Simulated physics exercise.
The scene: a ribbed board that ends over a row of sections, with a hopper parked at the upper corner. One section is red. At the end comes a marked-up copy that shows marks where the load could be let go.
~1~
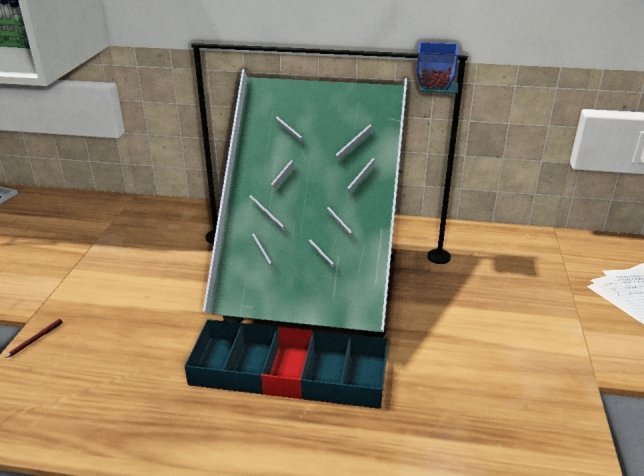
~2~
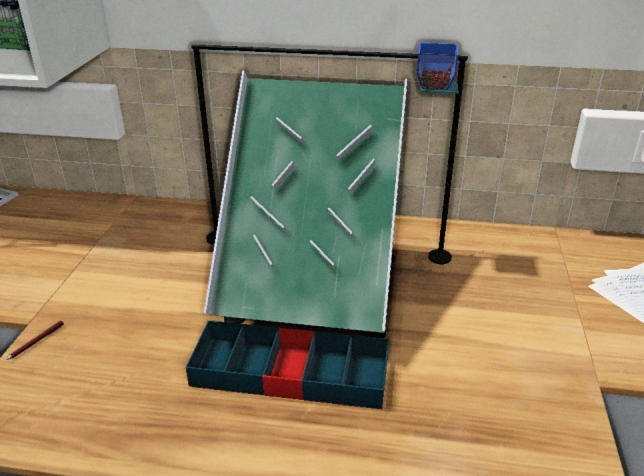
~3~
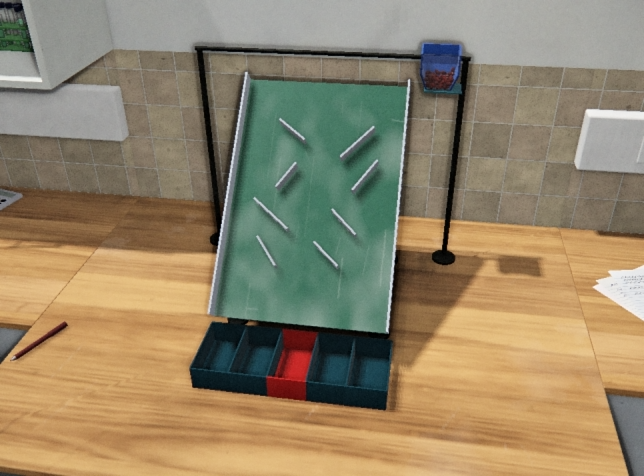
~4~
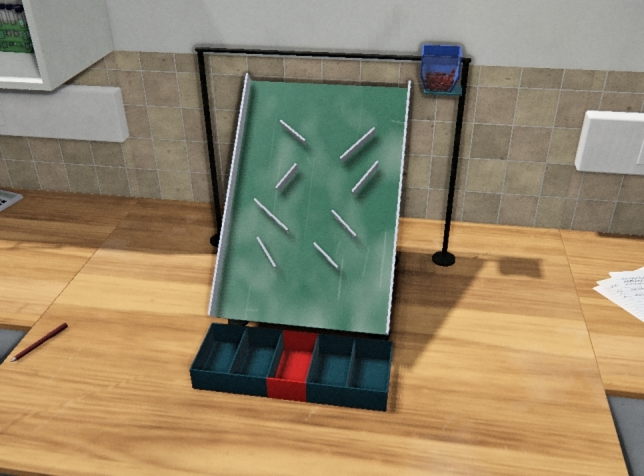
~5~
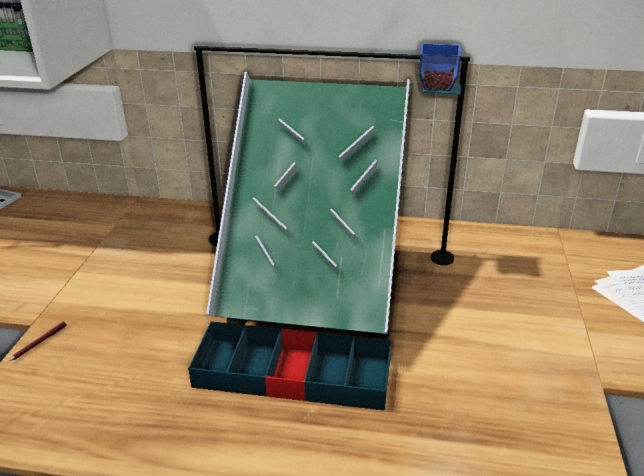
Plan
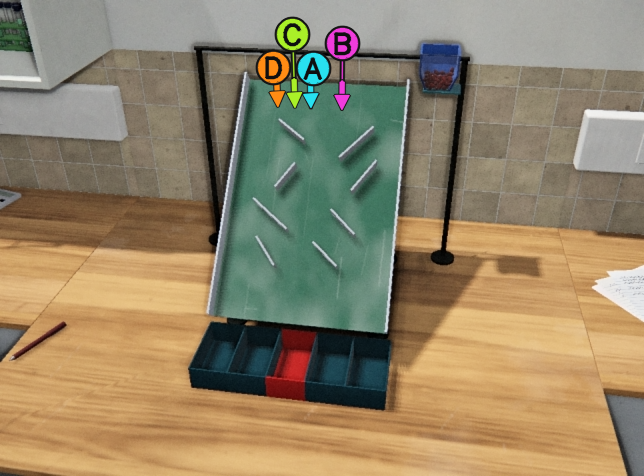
A green sloped board with short ribs stood above a row of five sections, the middle one red, with a small blue hopper at its upper right; only the view shifted very slightly.
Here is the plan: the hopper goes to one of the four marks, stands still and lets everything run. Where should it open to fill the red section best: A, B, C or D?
B is best.
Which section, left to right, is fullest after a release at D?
The first from the left.
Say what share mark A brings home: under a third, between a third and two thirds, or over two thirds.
Mark A gives under a third.
On the marked copy, mark A meets the board at (310, 102); mark B meets the board at (341, 104); mark C meets the board at (294, 102); mark D meets the board at (277, 101).
If A is chosen, about a quarter in the red section, about half in other sections, about a quarter held on the board, a stray few outside the box.
If B is chosen, about a third in the red section, about half in other sections, a small part outside the box.
If C is chosen, about a quarter in the red section, about half in other sections, about a quarter held on the board.
If D is chosen, a small part in the red section, about half in other sections, about a quarter held on the board, a small part outside the box.
